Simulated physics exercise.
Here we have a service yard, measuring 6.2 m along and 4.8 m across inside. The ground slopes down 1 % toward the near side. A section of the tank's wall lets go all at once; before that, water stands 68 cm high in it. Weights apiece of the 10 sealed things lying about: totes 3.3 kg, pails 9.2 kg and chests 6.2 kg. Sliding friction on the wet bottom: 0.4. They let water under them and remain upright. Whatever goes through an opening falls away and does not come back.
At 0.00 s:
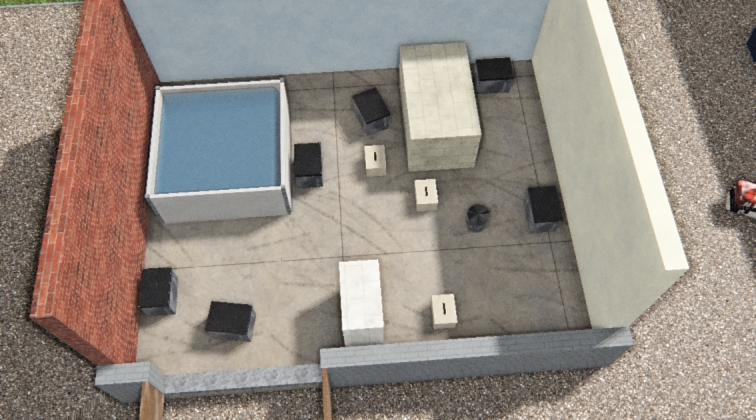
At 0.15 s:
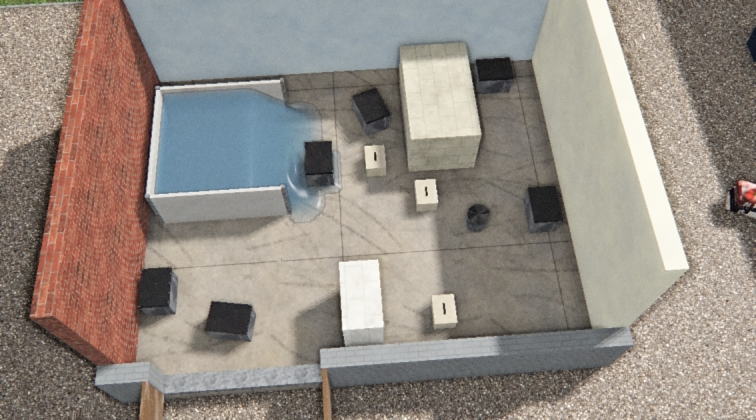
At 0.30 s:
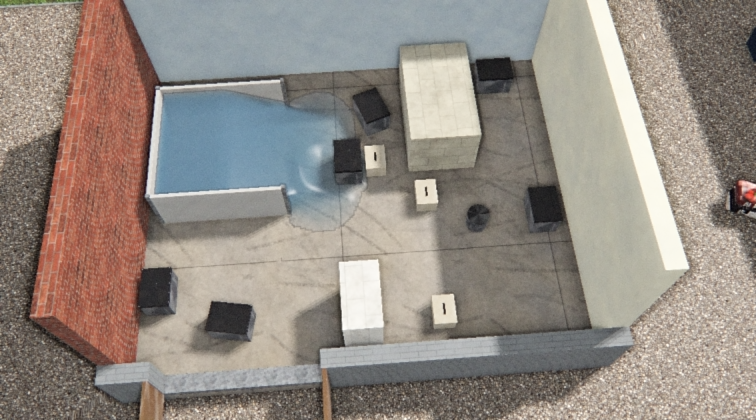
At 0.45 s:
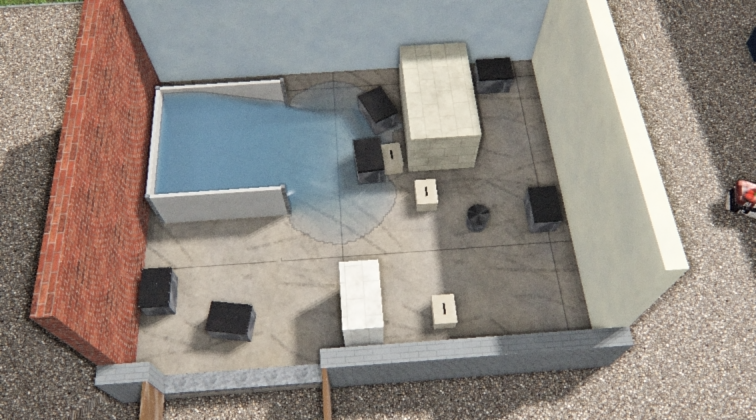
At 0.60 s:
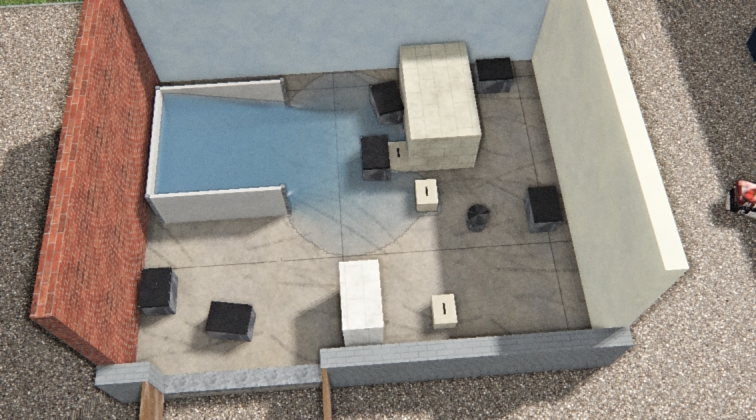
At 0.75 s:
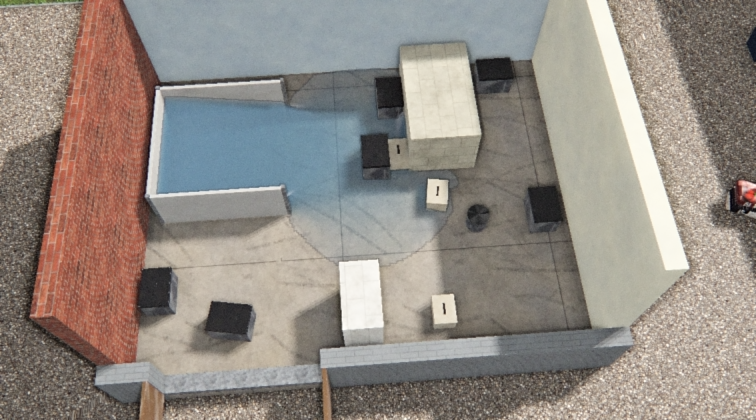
Water bursting from the right side of a walled tank, spreading across a yard and pushing dark boxes toward a pale block.
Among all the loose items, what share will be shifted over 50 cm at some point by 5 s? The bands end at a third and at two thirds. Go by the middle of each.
The count will reach two thirds or more.
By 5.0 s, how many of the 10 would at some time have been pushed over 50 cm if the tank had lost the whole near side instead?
In that case the number is 3.
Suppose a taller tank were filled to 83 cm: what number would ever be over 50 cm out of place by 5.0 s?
Then 8 of them.
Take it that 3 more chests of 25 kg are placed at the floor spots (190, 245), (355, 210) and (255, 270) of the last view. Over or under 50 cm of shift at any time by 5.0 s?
Respectively: Doesn't reach it; tops it; doesn't reach it.
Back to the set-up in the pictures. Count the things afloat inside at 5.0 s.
Count: 8.
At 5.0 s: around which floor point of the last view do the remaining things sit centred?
The centre is close to (419, 234).
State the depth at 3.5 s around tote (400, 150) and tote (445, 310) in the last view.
15 and 22 cm.
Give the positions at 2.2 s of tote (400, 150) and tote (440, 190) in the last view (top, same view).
They end up about (410, 174) and (538, 164) in the last view.
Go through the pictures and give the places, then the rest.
A chest at (308, 158), on the bottom; a chest at (371, 104), on the bottom; water covers 3.2 m2; 0 of 10 have shifted, in the first frame.
A chest at (319, 157) rests on the ground, 17 cm from its start; a chest at (371, 104) rests on the ground; 4.1 m2 under water; 1 of 10 have shifted, in the second frame.
A chest at (348, 155) rests on the ground, 59 cm from its start; a chest at (371, 104), on the bottom; water covers 5.5 m2; 1 of 10 have shifted, in the third frame.
A chest at (369, 154) rests on the ground, 90 cm from its start; a chest at (378, 103), on the bottom, 10 cm from its start; 6.9 m2 under water; 3 of 10 have shifted, in the fourth frame.
A chest at (375, 152), afloat, 100 cm from its start; a chest at (387, 97), on the bottom, 27 cm from its start; 8.5 m2 under water; 3 of 10 have shifted, in the fifth frame.
A chest at (375, 150), afloat, 100 cm from its start; a chest at (390, 91) floats, 35 cm from its start; water covers 9.7 m2; 4 of 10 have shifted, in the sixth frame.
After 1.1 s 2 of 10 are over 50 cm from their spots; 3 afloat.
After 2.2 s 5 of 10 are over 50 cm from their spots; 6 afloat.
After 3.5 s 7 of 10 are over 50 cm from their spots; 8 afloat.
After 5.0 s 6 of 10 are over 50 cm from their spots, and 7 have been at some point; 8 afloat.
